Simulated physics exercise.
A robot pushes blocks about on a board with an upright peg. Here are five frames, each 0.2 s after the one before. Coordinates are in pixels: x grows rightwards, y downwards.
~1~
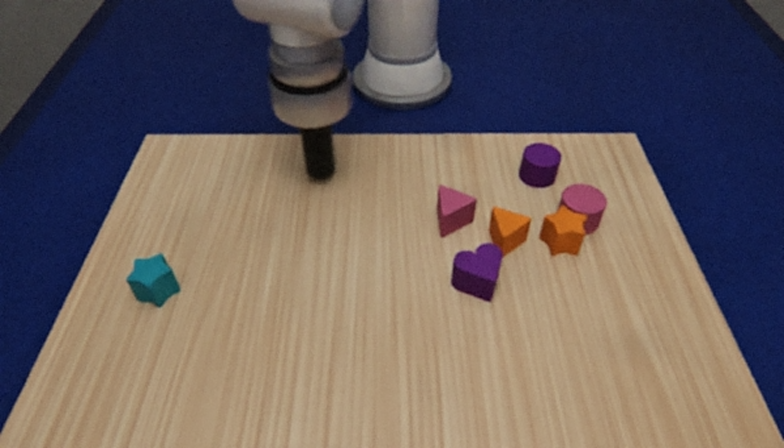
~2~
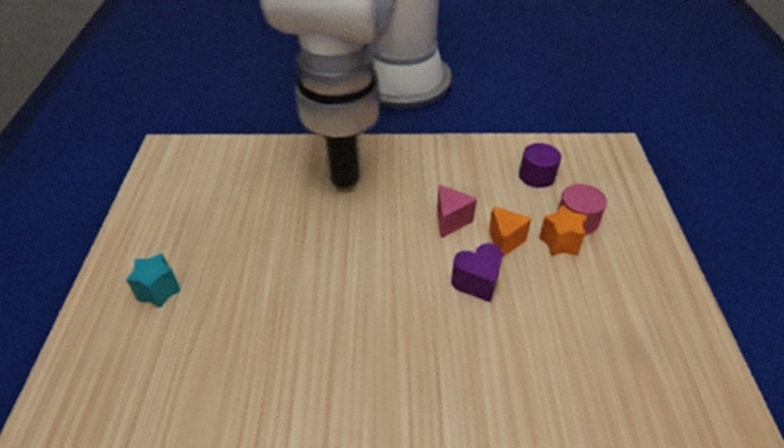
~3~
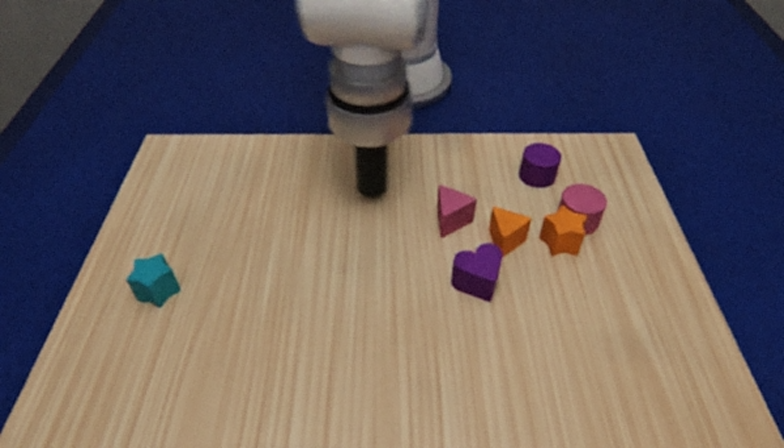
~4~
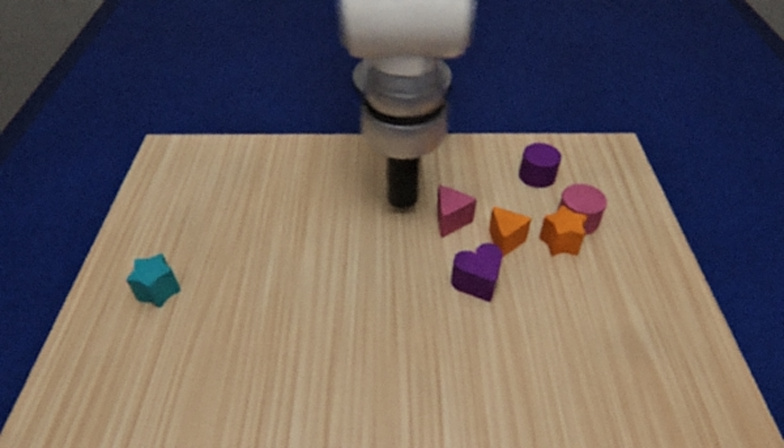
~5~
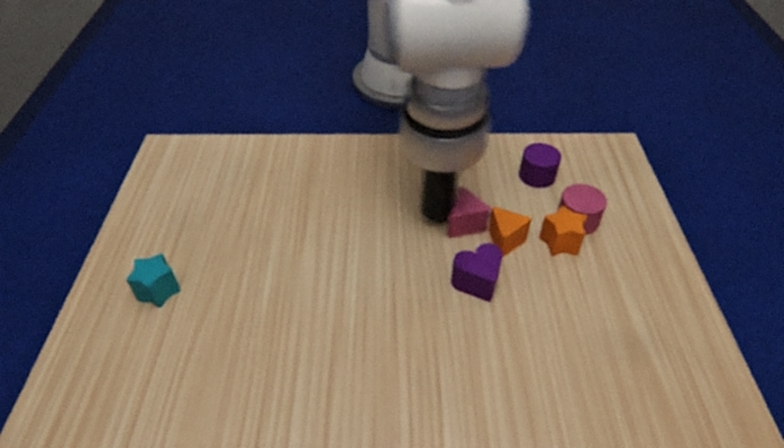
A robot arm slid its black peg rightward across the wooden board, past the lone teal star, until it met the pink triangular block and nudged it slightly right, while the other blocks stayed put.
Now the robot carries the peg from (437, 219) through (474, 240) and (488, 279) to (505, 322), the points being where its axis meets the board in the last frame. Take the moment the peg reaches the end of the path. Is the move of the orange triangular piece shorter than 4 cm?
I'd say yes.
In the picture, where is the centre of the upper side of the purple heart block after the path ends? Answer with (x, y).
My estimate: (475, 308).
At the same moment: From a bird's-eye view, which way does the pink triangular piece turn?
It makes a counterclockwise turn.
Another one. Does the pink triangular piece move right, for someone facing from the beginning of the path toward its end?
I'd say no.
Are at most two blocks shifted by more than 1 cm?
Answer: No.
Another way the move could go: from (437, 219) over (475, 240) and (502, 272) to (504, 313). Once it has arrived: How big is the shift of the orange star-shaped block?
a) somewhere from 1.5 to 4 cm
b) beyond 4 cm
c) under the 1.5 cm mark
c: Under the 1.5 cm mark.
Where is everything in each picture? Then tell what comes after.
Peg's lower end (321, 169); pink triangular piece (453, 199); purple heart block (481, 260); orange triangular piece (509, 220); orange star-shaped block (568, 220), in the first picture.
Peg (345, 178); blocks still, in the second picture.
Peg (372, 187); blocks still, in the third picture.
Peg (403, 198); blocks still, in the fourth picture.
Peg (438, 210); pink triangular piece (468, 203); purple heart block (481, 260); orange triangular piece (509, 220); orange star-shaped block (568, 220), in the fifth picture.
What follows on the original path. One third of the way, peg (475, 232); pink triangular piece (505, 211), turned 25° anticlockwise; orange triangular piece (529, 224), turned 55° clockwise.
Two thirds of the way, peg (490, 270); pink triangular piece (506, 211), turned 25° anticlockwise; purple heart block (480, 283), turned 45° clockwise; orange triangular piece (529, 224), turned 55° clockwise.
At the end, peg (507, 314); pink triangular piece (506, 211), turned 25° anticlockwise; purple heart block (475, 308), turned 100° clockwise; orange triangular piece (529, 224), turned 55° clockwise; orange star-shaped block still.
